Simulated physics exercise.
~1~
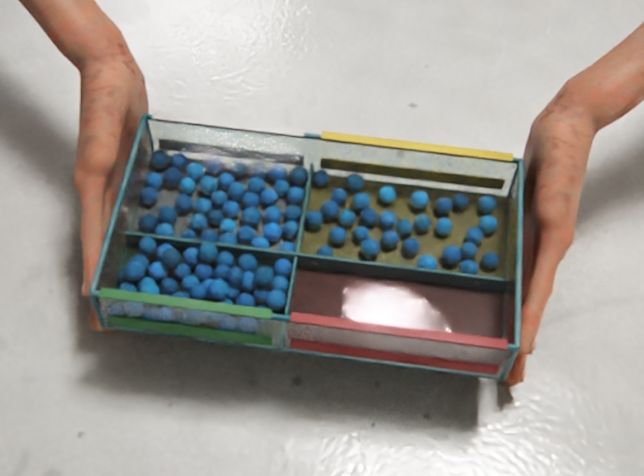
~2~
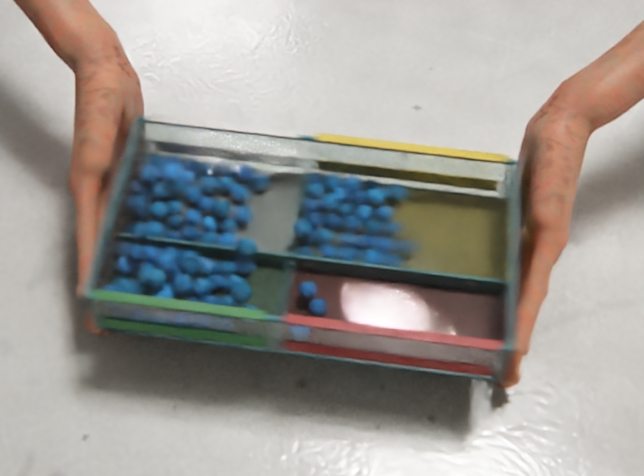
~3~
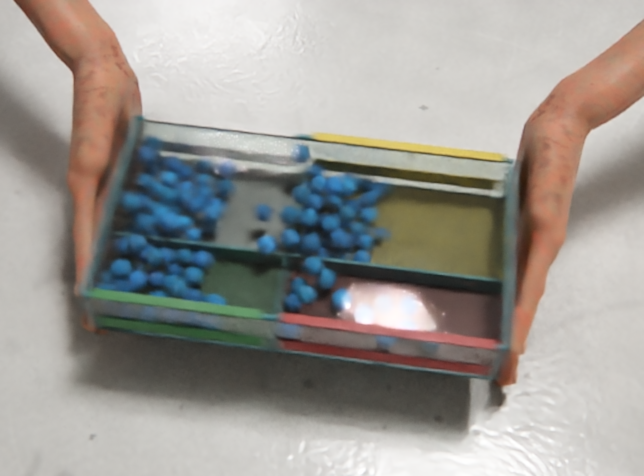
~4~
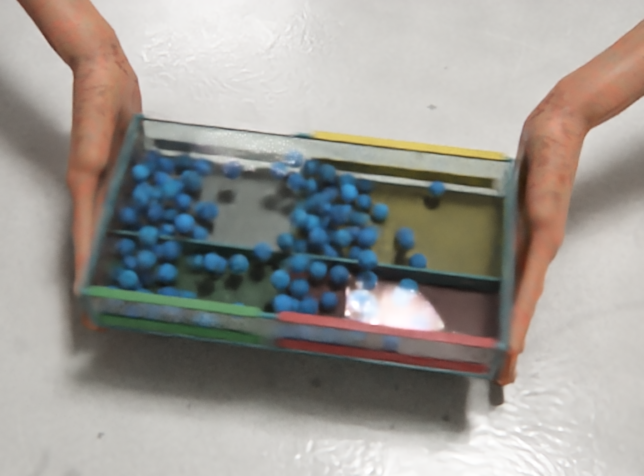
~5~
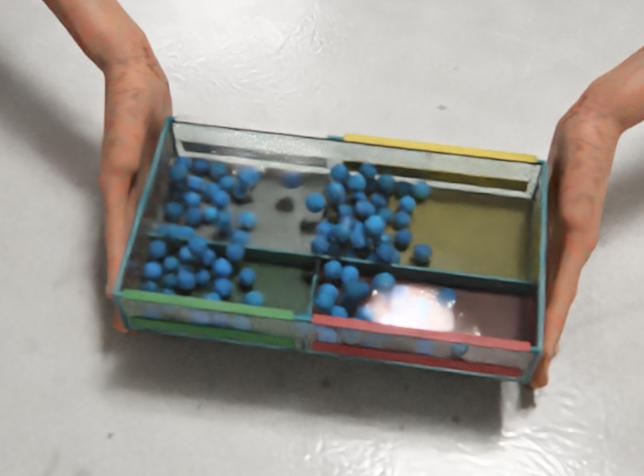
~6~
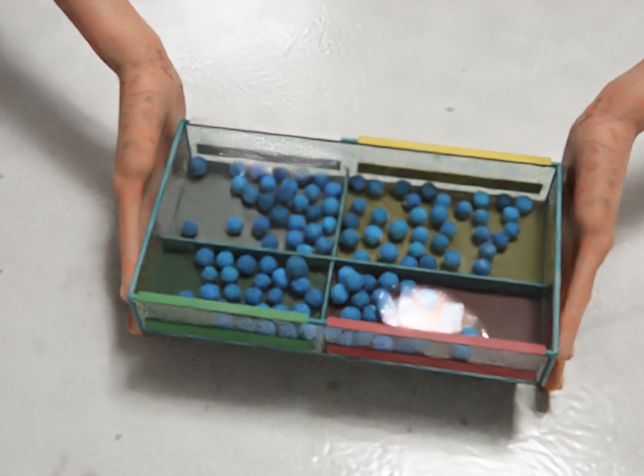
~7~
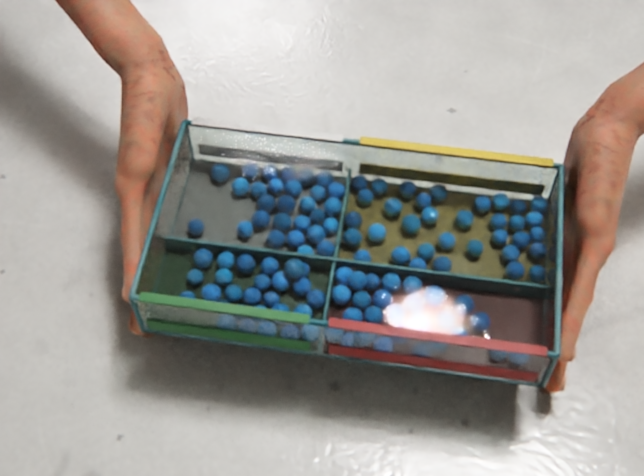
Dozens of small blue balls slid about inside a clear-lidded box with four coloured compartments as two hands shook it left and right, and some spilled into the empty red section, until they lay still, spread across all four compartments.
